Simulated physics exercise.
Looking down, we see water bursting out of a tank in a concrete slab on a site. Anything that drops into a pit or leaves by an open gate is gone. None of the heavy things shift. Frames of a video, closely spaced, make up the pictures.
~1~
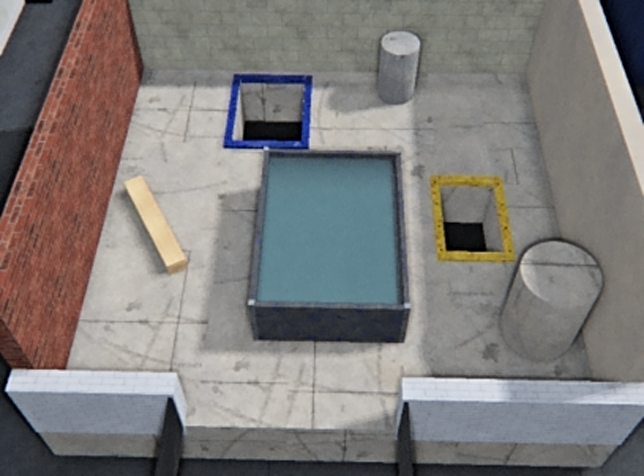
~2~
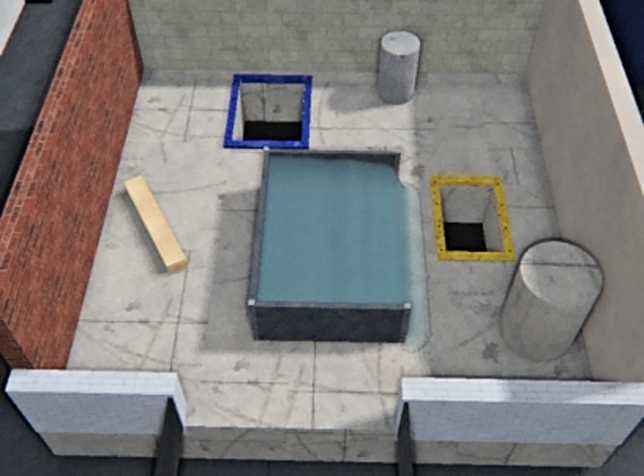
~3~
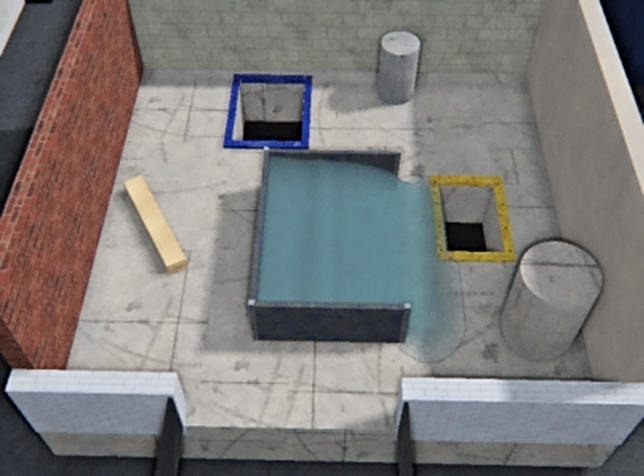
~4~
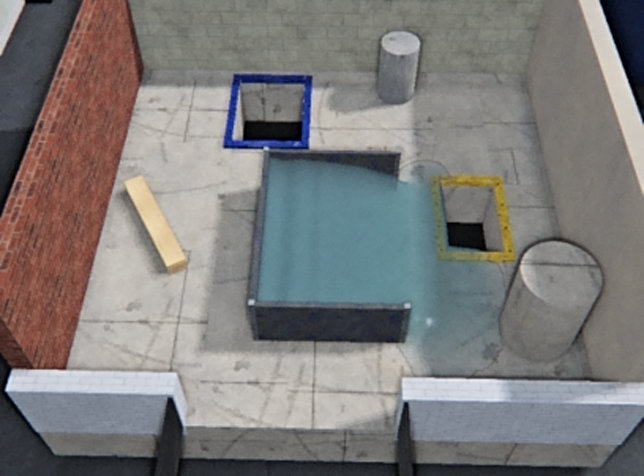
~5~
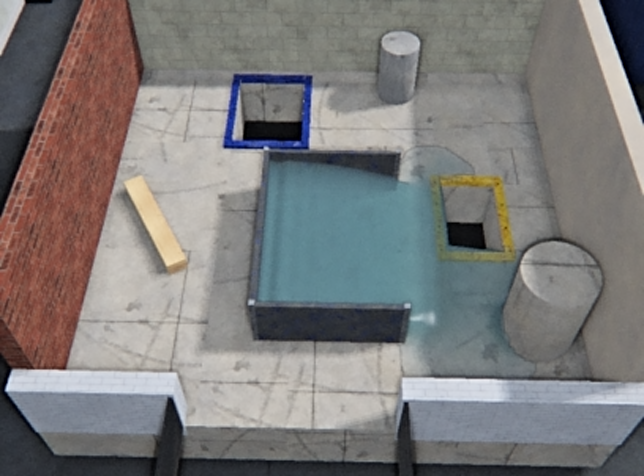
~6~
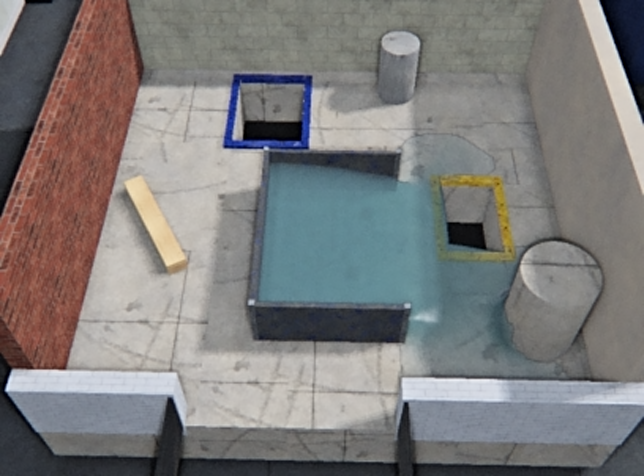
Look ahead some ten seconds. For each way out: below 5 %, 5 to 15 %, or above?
Outcome: The gate is a middling outlet here - five to fifteen per cent, the blue pit is a minor outlet here - below five per cent, the yellow pit is a major outlet here - beyond fifteen per cent.
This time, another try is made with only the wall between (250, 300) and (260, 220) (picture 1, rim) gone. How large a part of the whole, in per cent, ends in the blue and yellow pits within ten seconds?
Blue 8 %, yellow 0 %.
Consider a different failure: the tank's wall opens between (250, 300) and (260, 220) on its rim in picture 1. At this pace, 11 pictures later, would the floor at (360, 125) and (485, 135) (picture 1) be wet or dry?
Waterless, waterless.
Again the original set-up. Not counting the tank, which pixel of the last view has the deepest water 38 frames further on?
Estimated pixel: (111, 388).
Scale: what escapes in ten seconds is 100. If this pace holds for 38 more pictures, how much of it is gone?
Around 90 %.
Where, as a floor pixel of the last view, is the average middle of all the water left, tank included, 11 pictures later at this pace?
Close to pixel (436, 272).
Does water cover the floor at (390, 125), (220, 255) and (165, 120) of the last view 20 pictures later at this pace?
Point by point: Swamped; unwetted; unwetted.
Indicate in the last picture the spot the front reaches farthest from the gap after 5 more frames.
My guess would be about (481, 100).
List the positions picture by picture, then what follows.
The water tank at (331, 226) is whole and still, in the first frame.
The front is at a hidden place, out from the gap at (397, 248), in the second frame.
Water pours out at (396, 250) and has run to (429, 182), in the third frame.
The front is at (436, 166), out from the gap at (396, 251), in the fourth frame.
Water pours out at (396, 252) and has run to (515, 377), in the fifth frame.
Water pours out at (396, 252) and has run to a hidden place, in the sixth frame.
A moment on, water covers 25 % of the floor; the gate 0 %, the blue pit 0 %, the yellow pit 17 %.
Next, water covers 35 % of the floor; the gate 0 %, the blue pit 0 %, the yellow pit 25 %.
Then, water covers 50 % of the floor; the gate 1 %, the blue pit 0 %, the yellow pit 31 %.
Later, water covers 70 % of the floor; the gate 4 %, the blue pit 2 %, the yellow pit 34 %.
In the end, water covers 90 % of the floor; the gate 8 %, the blue pit 2 %, the yellow pit 36 %.
